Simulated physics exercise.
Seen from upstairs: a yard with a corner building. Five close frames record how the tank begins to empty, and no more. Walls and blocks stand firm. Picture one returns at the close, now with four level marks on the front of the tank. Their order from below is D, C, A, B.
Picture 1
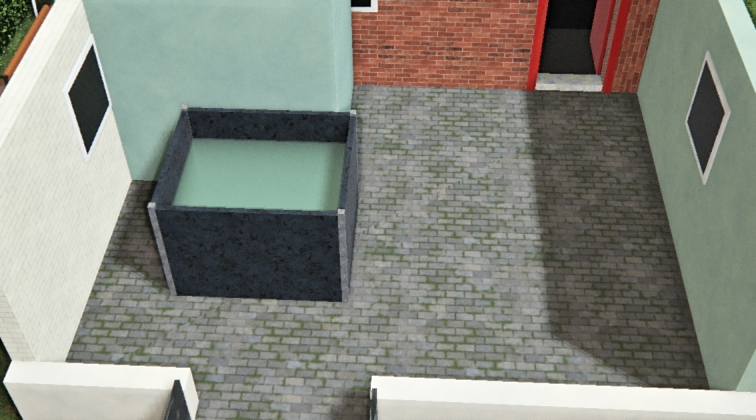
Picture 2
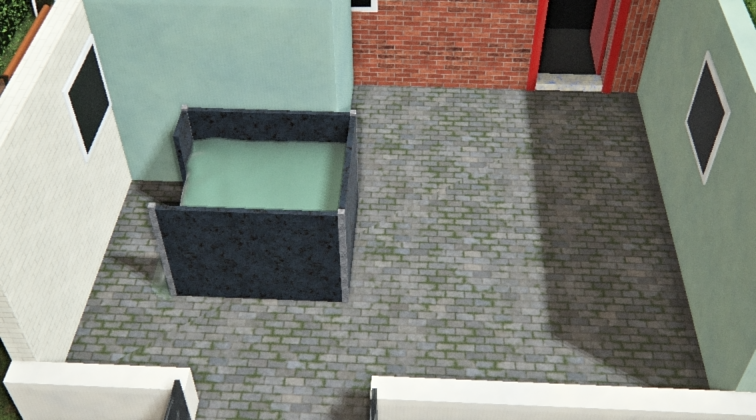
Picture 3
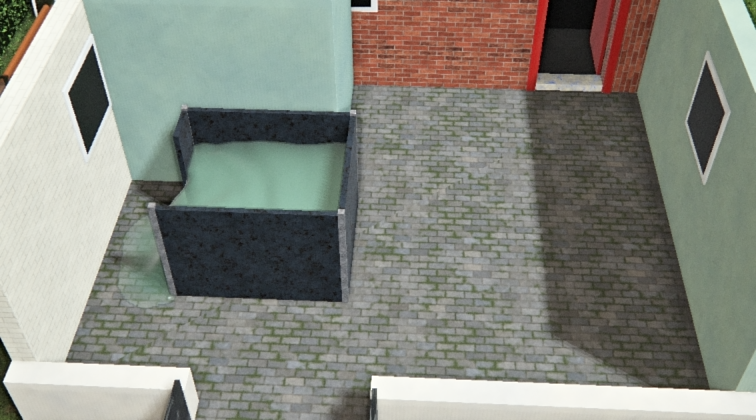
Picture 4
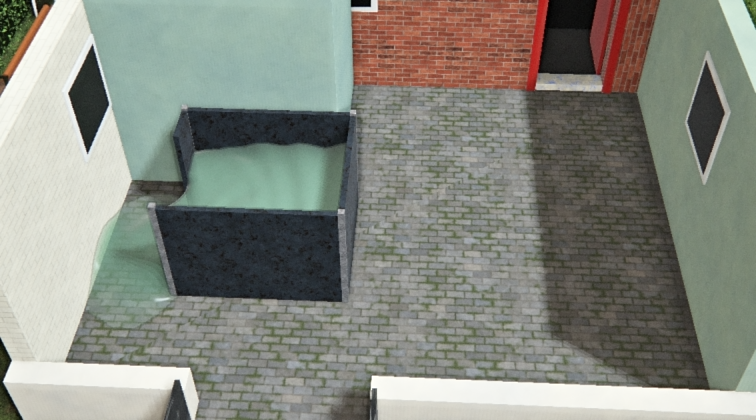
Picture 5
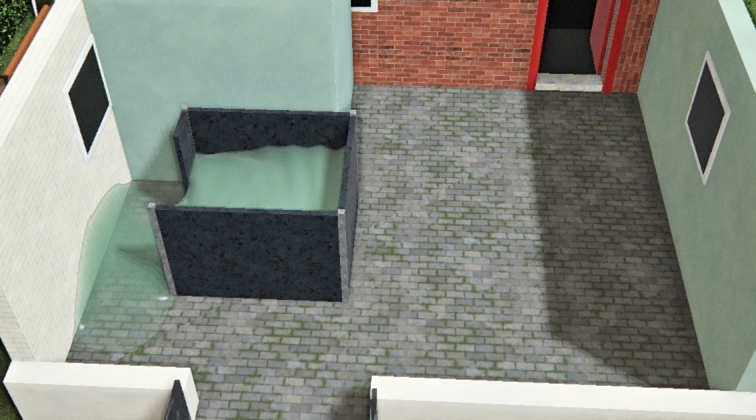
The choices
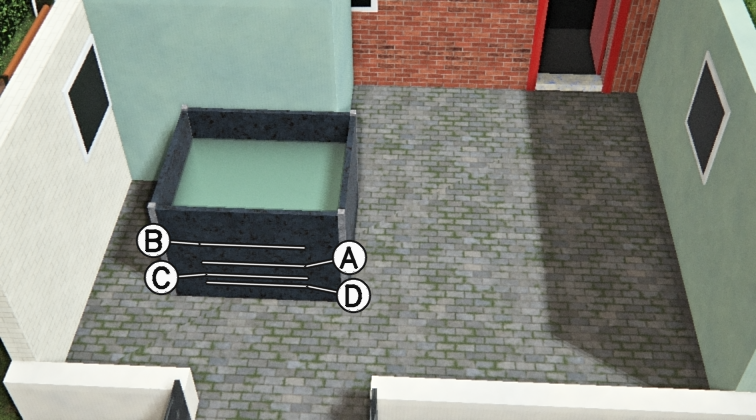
Greenish water pours from the dark tank's open left side and spreads across the paving to the white wall.
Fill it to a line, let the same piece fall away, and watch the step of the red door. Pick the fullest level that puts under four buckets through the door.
Level B.
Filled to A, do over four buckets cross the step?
No, not at all.
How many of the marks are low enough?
All four.
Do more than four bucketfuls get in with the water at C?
No, not at all.
In white, A at (254, 264); B at (251, 245); C at (256, 276); D at (257, 284); from the bottom up D, C, A, B.
With A, nothing gets over.
With B, a bucket or two gets in.
With C, nothing gets over.
With D, nothing gets over.
